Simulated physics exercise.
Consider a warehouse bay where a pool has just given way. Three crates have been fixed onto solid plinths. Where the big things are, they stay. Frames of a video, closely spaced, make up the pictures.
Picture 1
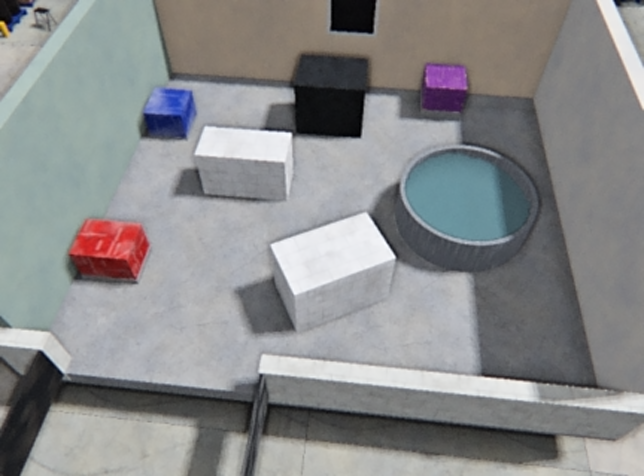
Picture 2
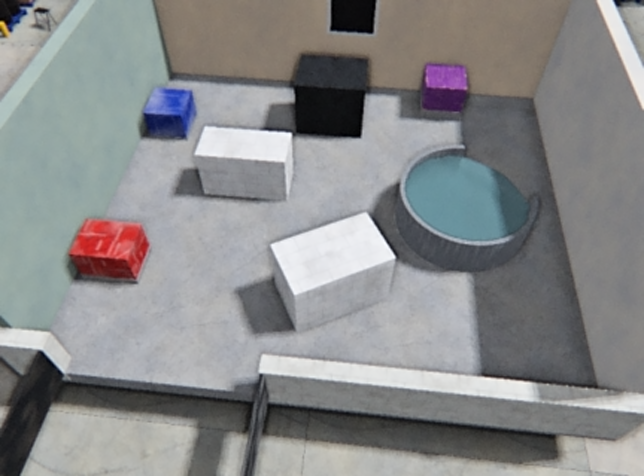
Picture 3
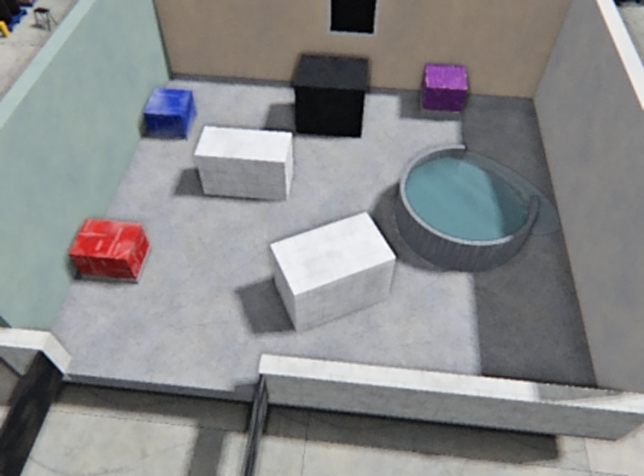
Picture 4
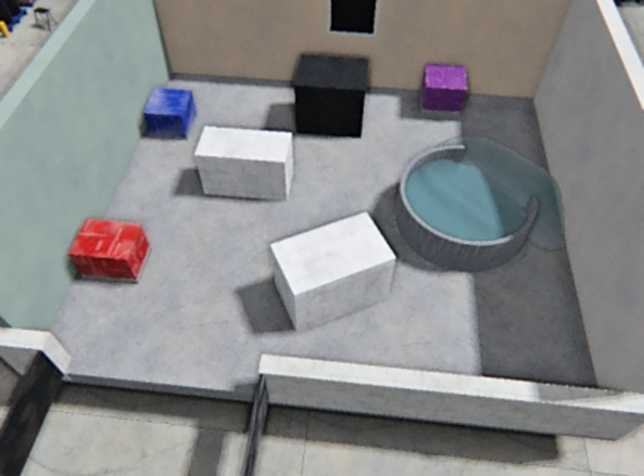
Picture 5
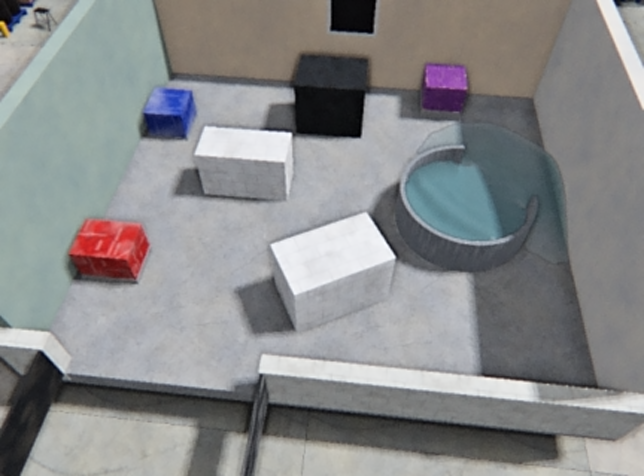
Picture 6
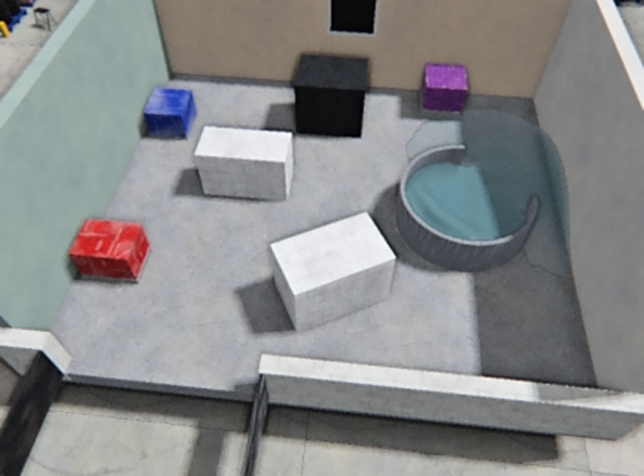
In a walled bay, a round pool's far side opens and water spreads across the floor.
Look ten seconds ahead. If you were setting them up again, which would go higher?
I'd say the blue crate goes higher, the purple crate goes higher, the red crate can stay.
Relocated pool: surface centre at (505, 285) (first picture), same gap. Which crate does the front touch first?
Purple crate.
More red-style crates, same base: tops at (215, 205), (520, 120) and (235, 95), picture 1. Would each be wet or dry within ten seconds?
Crate one avoids the flood; crate two is touched by the flood; crate three avoids the flood.
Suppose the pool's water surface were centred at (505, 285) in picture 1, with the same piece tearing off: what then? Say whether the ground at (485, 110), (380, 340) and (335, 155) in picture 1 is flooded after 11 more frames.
Results in order - swamped, left untouched, left untouched.
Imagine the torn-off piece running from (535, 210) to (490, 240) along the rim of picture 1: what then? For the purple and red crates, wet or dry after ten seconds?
Result - purple crate stays clear, red crate gets flooded.
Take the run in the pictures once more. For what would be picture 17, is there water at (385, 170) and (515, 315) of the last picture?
Unflooded; swamped.
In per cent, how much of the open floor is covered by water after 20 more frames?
Estimated share: About 35 %.
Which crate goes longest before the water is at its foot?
Looks like the red one to me.
A moment on, water covers 15 % of the floor; the blue crate not reached, the purple crate water round its plinth, the red crate not reached.
Next, water covers 20 % of the floor; the blue crate not reached, the purple crate water round its plinth, the red crate not reached.
Then, water covers 35 % of the floor; the blue crate not reached, the purple crate water round its plinth, the red crate not reached.
Later, water covers 65 % of the floor; the blue crate water round its plinth, the purple crate water round its plinth, the red crate not reached.
In the end, water covers 95 % of the floor; the blue crate was topped, the purple crate was topped, the red crate stayed above the water.
